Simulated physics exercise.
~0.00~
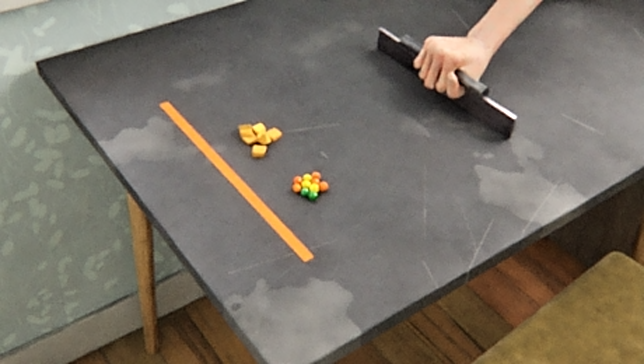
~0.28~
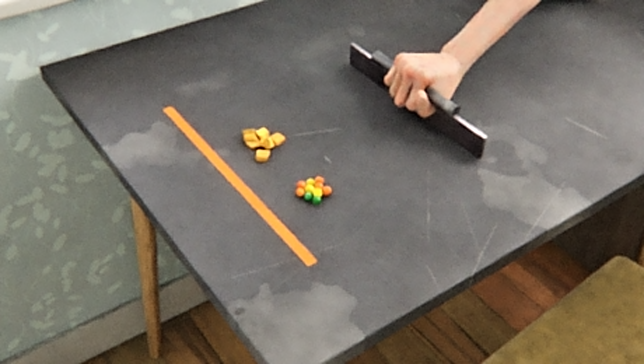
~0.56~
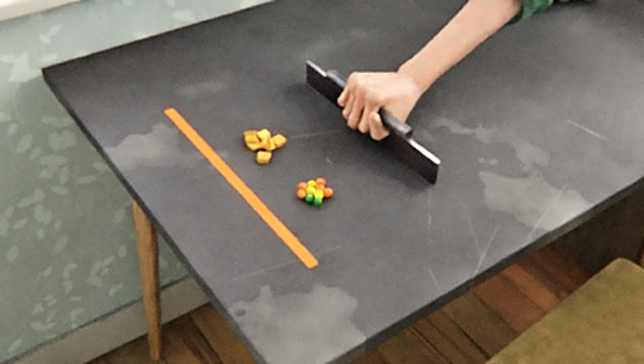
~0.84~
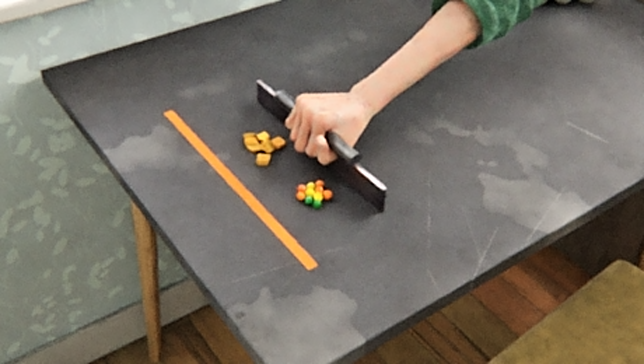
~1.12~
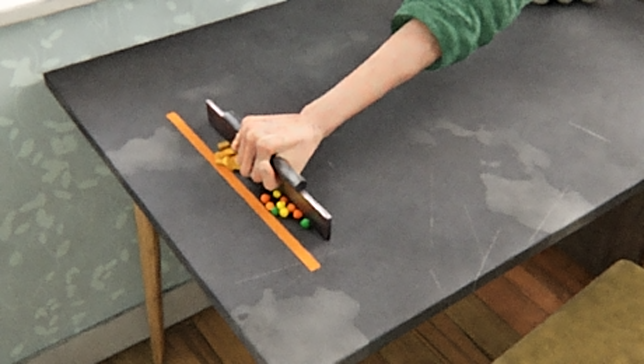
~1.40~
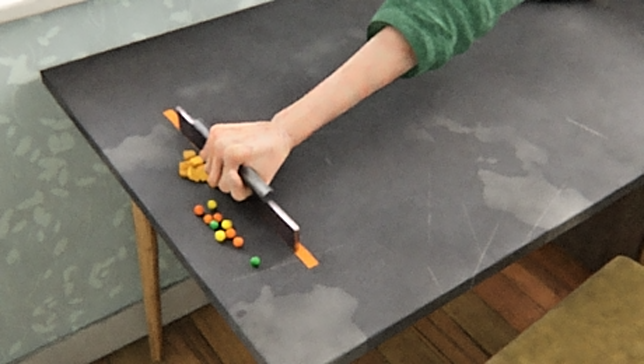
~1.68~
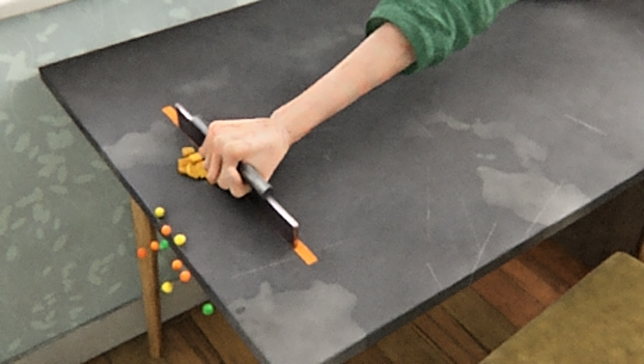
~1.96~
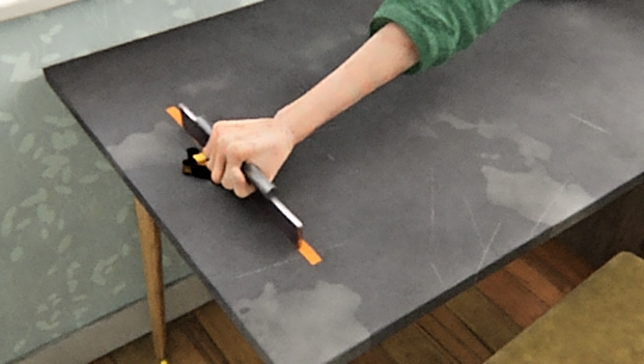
In the video, a hand pushes a dark scraper leftward across a dark table, sweeping along small yellow chunks and colorful round candies until it stops at an orange tape strip. The round candies roll on and fall over the table's edge, while the yellow chunks remain on top.
